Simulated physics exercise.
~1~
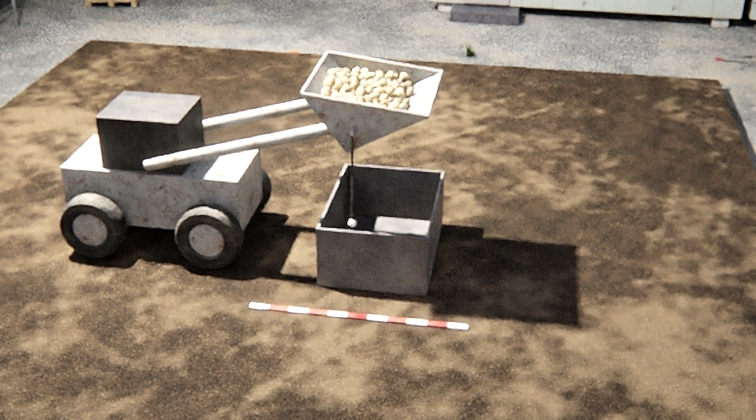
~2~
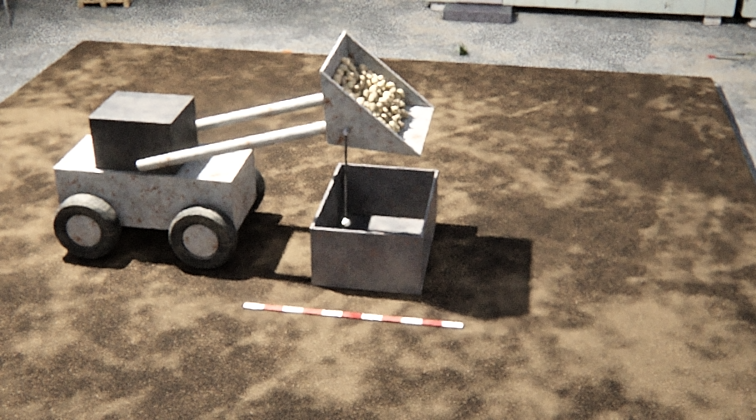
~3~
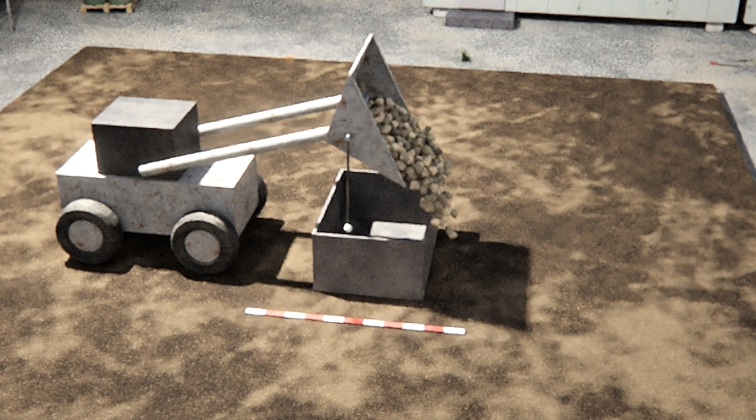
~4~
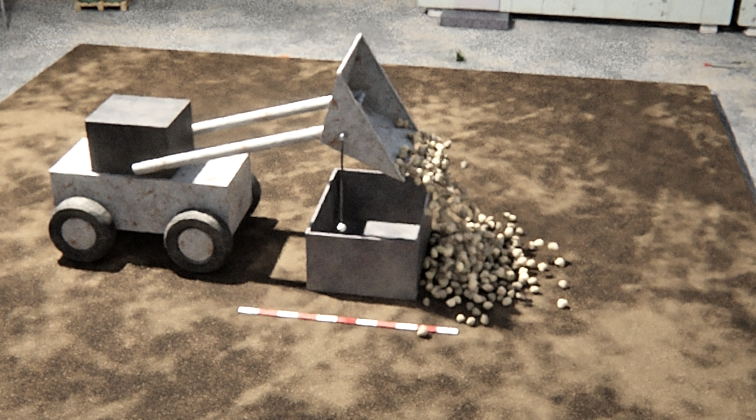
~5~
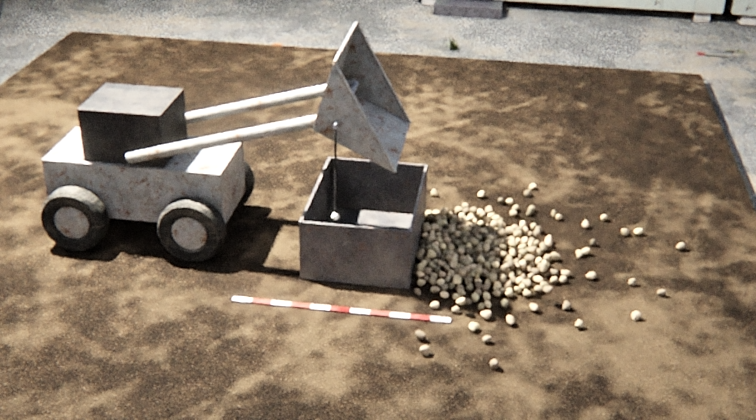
A small grey loader tipped its raised bucket of pale rounded stones forward above an open bin, but the stones poured past the bin's right side and ended scattered in a heap on the brown ground, leaving the bin looking empty.
